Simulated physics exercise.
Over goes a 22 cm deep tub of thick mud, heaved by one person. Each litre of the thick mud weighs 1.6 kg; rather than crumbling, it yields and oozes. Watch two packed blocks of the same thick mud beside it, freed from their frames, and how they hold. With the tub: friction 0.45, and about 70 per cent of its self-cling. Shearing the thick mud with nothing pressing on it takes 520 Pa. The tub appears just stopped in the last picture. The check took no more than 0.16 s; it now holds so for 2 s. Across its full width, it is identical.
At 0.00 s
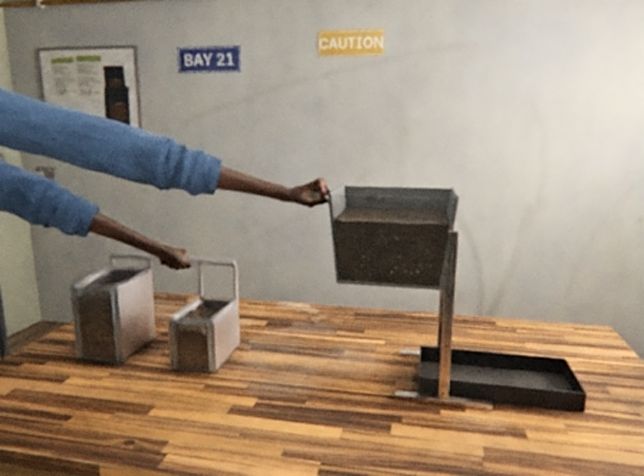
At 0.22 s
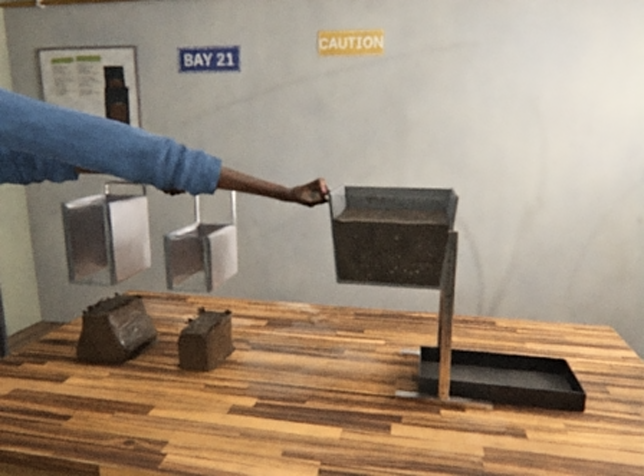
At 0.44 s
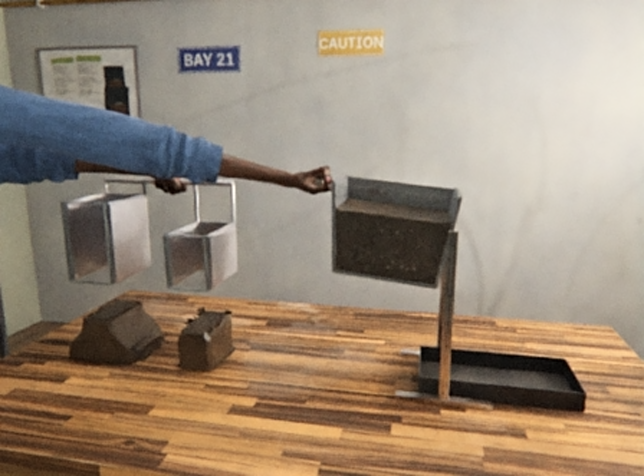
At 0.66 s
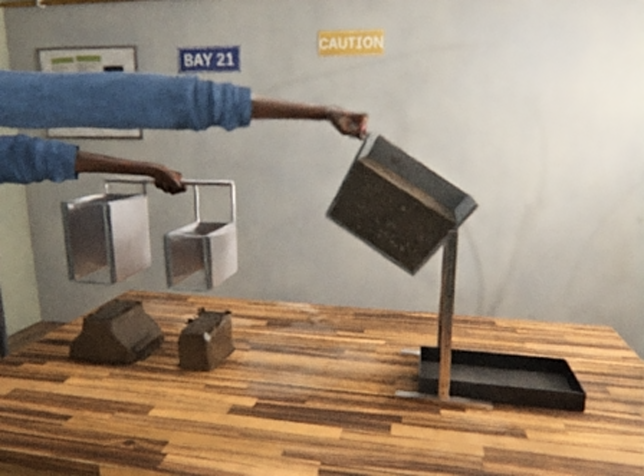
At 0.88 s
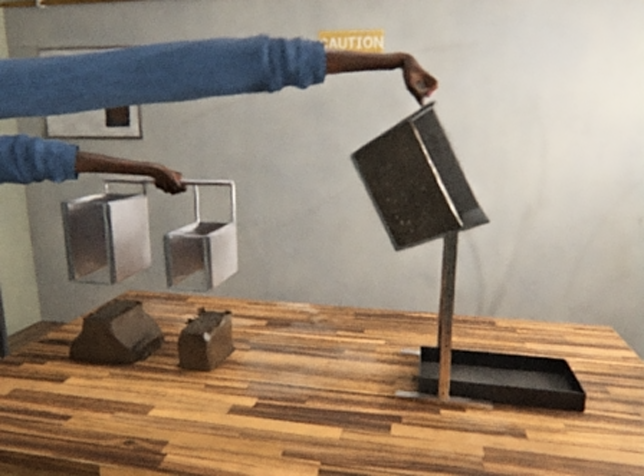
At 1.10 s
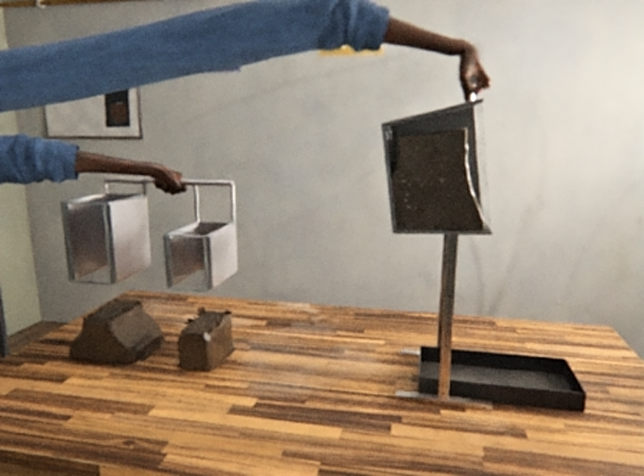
In the video, one hand lifts two metal molds off dark mud blocks, the left block slumping more than the right. The other hand then tips a mud-filled tub steeply rightward on its stand, the mud still inside.
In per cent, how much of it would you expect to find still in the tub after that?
I would expect close to 49 per cent.
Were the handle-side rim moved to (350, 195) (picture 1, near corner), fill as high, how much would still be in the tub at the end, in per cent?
That would leave about 65 % in the tub.
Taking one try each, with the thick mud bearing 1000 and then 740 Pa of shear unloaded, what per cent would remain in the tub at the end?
Try one gives 100 per cent, try two gives 60 per cent.
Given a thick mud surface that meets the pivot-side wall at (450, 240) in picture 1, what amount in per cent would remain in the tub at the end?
It would be close to 65 percent.
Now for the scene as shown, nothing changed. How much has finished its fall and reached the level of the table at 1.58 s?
Down at that time: Approx. 16 %.
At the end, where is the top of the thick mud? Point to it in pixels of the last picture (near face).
The highest point sits at around (417, 185).
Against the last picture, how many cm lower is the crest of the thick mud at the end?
13 cm.
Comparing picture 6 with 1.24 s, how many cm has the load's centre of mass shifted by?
About 6 cm.
After 1.24 s, the tub is at 82 degrees and holds 87 %.
After 1.41 s, the tub is at 82 degrees and holds 59 %.
After 1.58 s, the tub is at 82 degrees and holds 50 %.
After 1.75 s, the tub is at 82 degrees and holds 49 %.
After 3.10 s, the tub is at 82 degrees and holds 49 %.
